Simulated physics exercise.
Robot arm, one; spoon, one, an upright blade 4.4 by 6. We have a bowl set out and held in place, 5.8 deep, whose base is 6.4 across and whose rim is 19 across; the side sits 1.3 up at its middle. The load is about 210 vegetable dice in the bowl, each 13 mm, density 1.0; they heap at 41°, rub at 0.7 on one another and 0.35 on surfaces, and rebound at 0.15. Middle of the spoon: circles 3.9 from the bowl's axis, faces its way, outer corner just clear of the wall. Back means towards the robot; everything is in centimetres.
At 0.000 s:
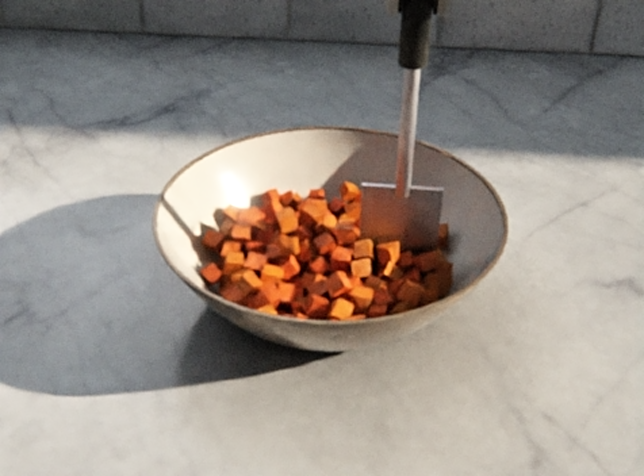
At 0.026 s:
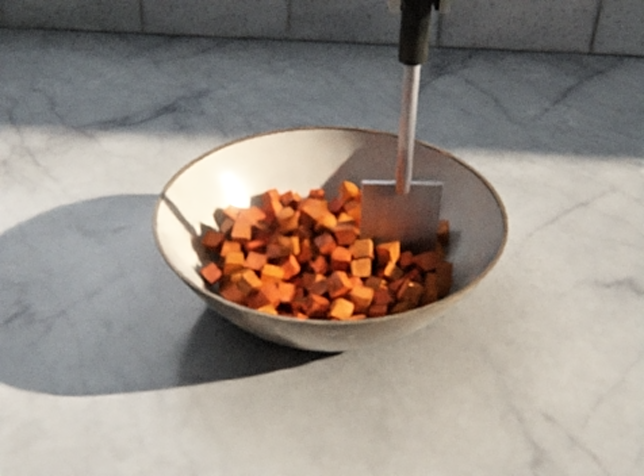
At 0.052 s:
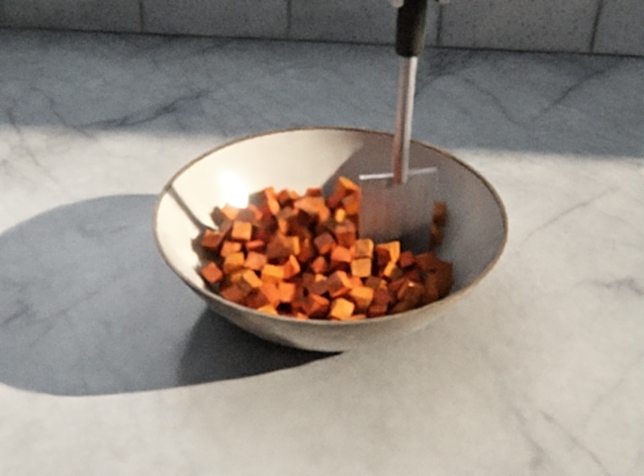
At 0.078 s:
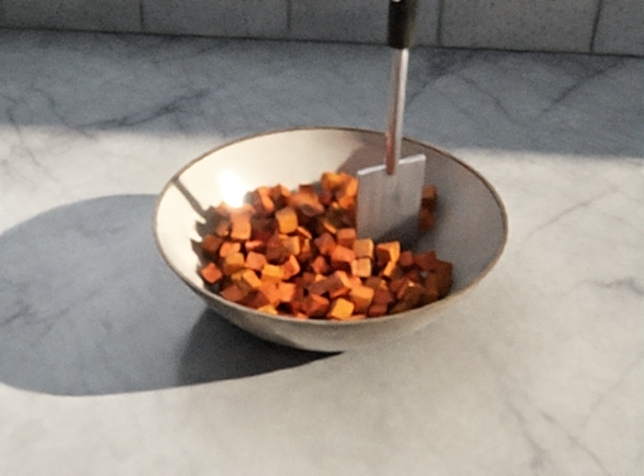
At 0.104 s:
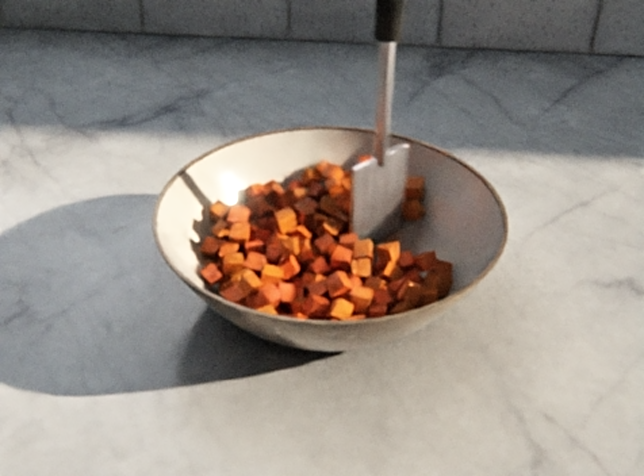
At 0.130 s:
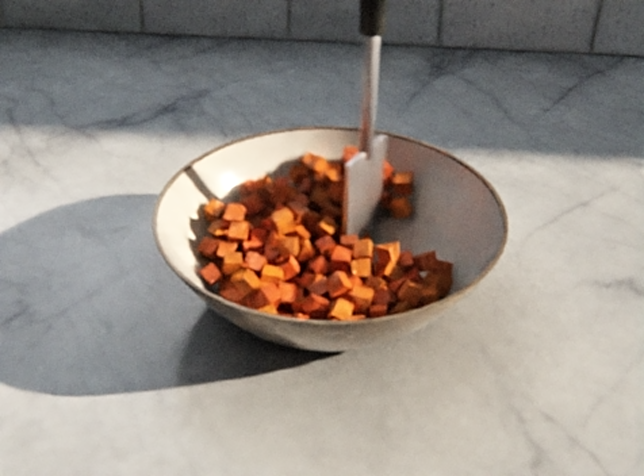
The footage shows a robot-held metal blade with a dark handle standing among orange vegetable cubes in a pale bowl, then sweeping back and left while turning nearly edge-on, pushing cubes toward the rear as the bowl stays still.
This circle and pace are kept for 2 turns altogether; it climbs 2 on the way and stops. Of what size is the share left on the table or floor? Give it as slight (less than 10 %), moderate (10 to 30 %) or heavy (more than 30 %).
It is moderate.
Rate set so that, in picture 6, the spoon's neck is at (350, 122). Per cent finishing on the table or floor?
It comes to around 30 percent.
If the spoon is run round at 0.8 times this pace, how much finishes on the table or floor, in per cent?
That gives some 20 percent.
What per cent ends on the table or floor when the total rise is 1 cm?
30 %.
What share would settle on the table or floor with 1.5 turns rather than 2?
Roughly 10 per cent would end up there.
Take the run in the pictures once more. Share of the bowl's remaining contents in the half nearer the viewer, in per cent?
Roughly 50 percent of it.
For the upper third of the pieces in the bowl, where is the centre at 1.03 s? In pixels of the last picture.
The centre is close to (240, 272).
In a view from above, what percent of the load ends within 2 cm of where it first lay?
I'd guess close to 5 percent of the load.
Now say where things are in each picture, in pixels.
Spoon neck at (405, 162), 0° round; upper third of the load around (318, 252), from x 215 to 440, top at y 190; 206 in the bowl, in the first frame.
Spoon neck at (404, 158), 5° round; upper third of the load around (318, 251), from x 215 to 440, top at y 190, in the second frame.
Spoon neck at (401, 149), 18° round; upper third of the load around (319, 246), from x 215 to 440, top at y 185, in the third frame.
Spoon neck at (393, 140), 33° round; upper third of the load around (320, 240), from x 215 to 440, top at y 180, in the fourth frame.
Spoon neck at (382, 132), 48° round; upper third of the load around (322, 228), from x 215 to 440, top at y 165, in the fifth frame.
Spoon neck at (367, 126), 63° round; upper third of the load around (313, 217), from x 210 to 440, top at y 160; 206 in the bowl, in the sixth frame.
By 0.58 s, 321° round, highest piece 8 above the table; 193 in the bowl, 9 on the table or floor, 4 in flight or on the tool.
By 1.03 s, 219° round, highest piece 7 above the table; 173 in the bowl, 32 on the table or floor, 1 in flight or on the tool.
By 1.45 s, 0° round, highest piece 7 above the table; 172 in the bowl, 34 on the table or floor.
By 2.15 s, 0° round, highest piece 7 above the table; 172 in the bowl, 34 on the table or floor.
Final count, 172 in the bowl, 34 on the table or floor. That is 17 % on the table or floor.
